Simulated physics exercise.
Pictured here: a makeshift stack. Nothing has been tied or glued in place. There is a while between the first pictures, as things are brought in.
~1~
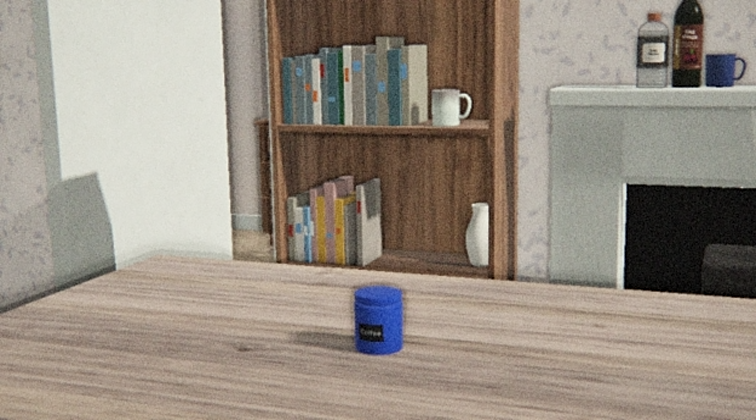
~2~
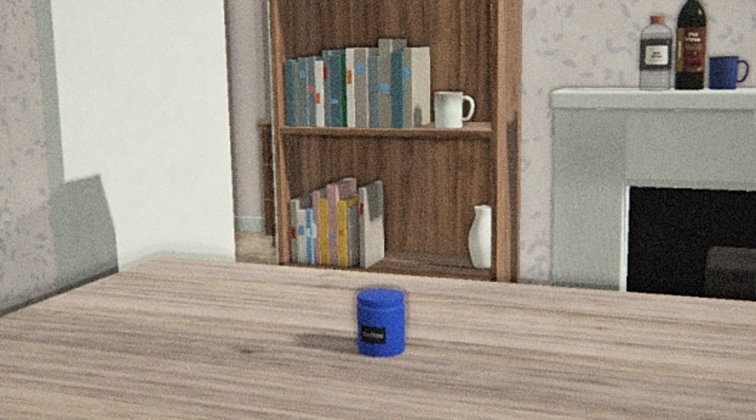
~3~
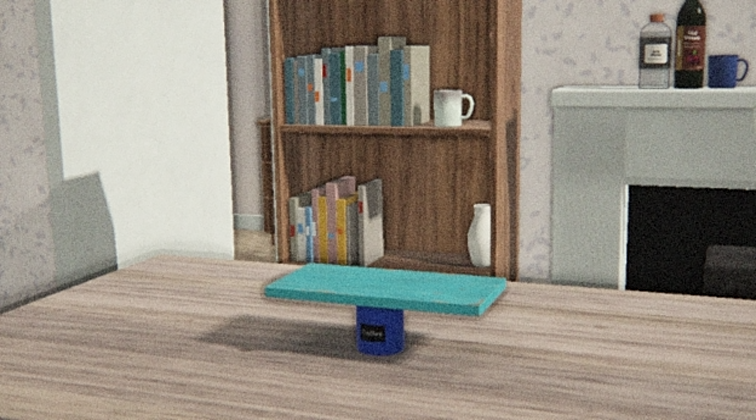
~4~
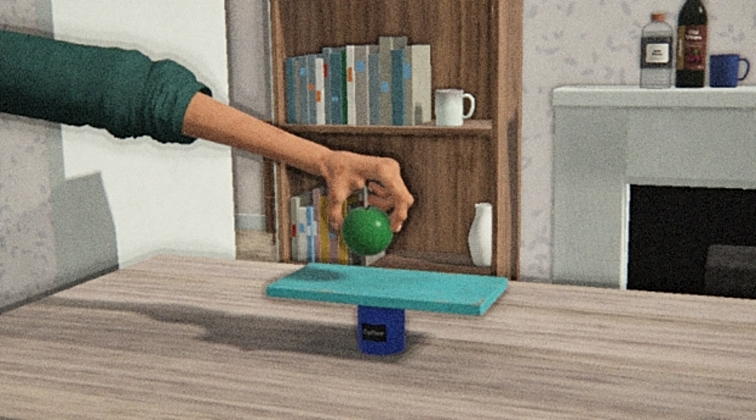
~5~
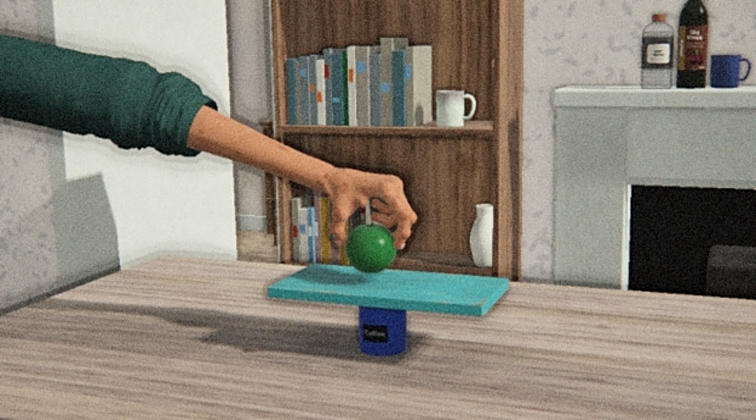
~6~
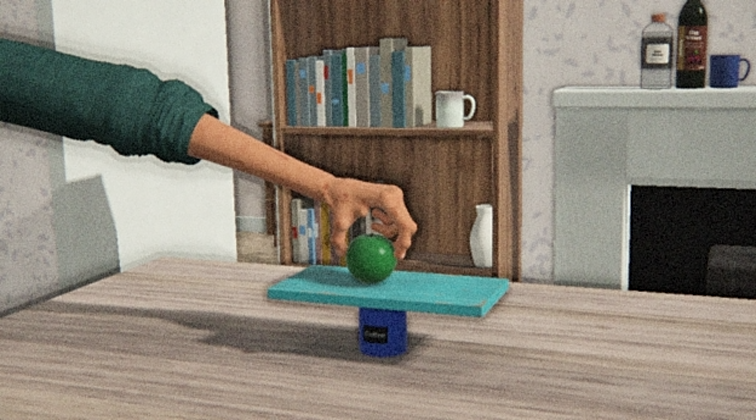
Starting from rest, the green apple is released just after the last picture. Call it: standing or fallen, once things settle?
Standing.
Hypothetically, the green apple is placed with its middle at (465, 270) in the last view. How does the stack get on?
The stack then collapses.
Then, 0.40 s after the last picture, nothing has stirred.
Then, 1.10 s after the last picture, green apple resting near (371, 259).
At rest, all 3 in place. Seen from the same camera at the end, green apple near (371, 259). The stack stays up.
